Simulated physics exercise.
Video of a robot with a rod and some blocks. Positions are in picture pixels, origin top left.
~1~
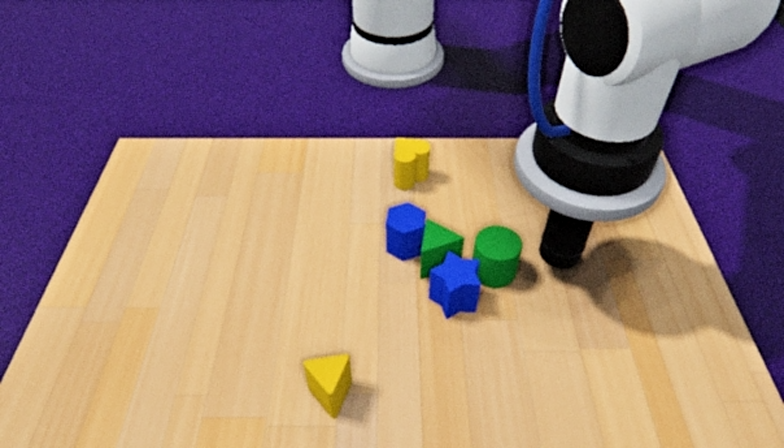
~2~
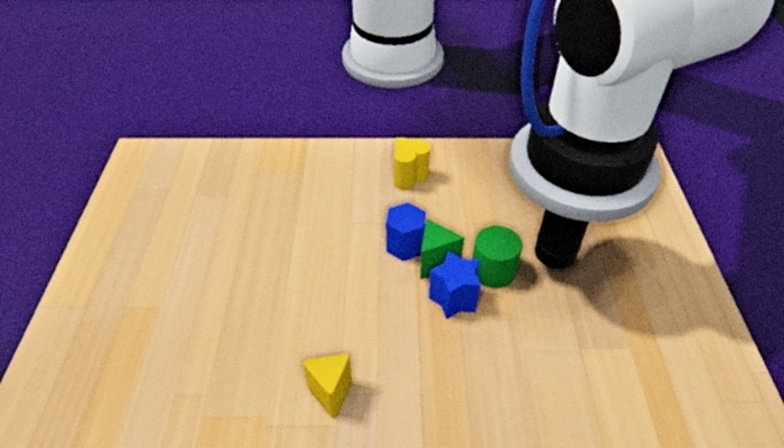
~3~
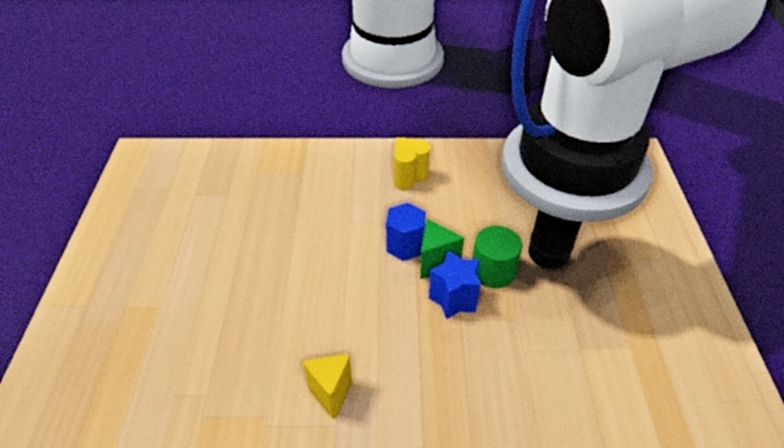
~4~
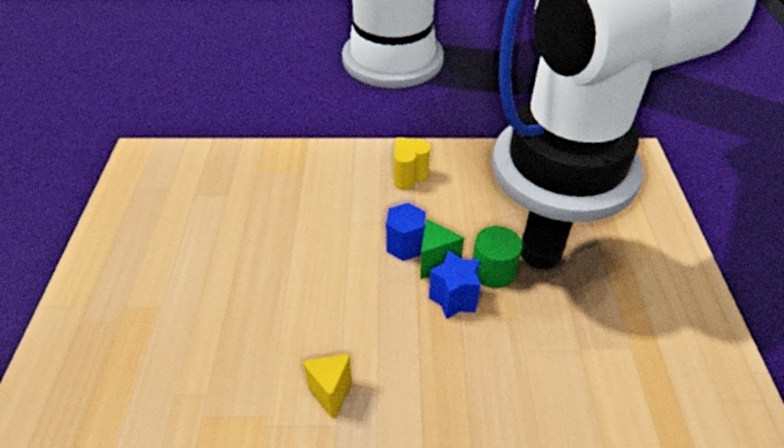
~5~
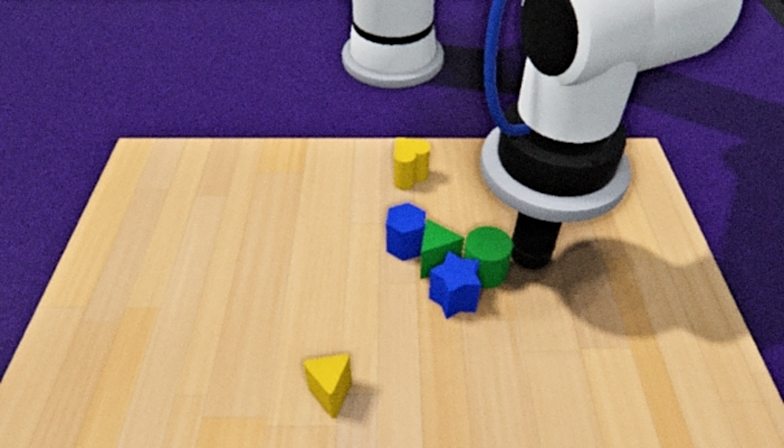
A robot arm with a black rod moves slowly left across a wooden board toward a cluster of two green and two blue blocks, while two yellow blocks sit apart. The rod then nudges the green cylinder slightly left, closer to the blue star and green triangle.
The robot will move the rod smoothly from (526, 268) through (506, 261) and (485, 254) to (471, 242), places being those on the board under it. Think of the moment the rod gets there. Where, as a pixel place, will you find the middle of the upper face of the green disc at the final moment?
I'd place it at (453, 243), taking the centre of its top.
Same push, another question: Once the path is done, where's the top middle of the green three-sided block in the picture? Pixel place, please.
Somewhere near (415, 239).
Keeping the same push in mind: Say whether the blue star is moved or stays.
It is moved from its place.
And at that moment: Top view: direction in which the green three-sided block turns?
From overhead, clockwise.
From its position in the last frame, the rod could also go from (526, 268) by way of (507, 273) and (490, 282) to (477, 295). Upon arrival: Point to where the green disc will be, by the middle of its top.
Close to (435, 268).
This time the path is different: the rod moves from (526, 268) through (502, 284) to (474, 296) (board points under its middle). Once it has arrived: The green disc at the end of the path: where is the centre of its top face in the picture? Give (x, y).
I'd expect the centre of its top face to be at (432, 259).
What follows on the original path. Halfway along, rod (497, 244); blue six-sided block (403, 216); green three-sided block (422, 238), turned 45° clockwise; blue star (453, 277); green disc (463, 245).
At the end, rod (473, 228); blue six-sided block (403, 216); green three-sided block (415, 239), turned 60° clockwise; blue star (452, 279); green disc (453, 243).
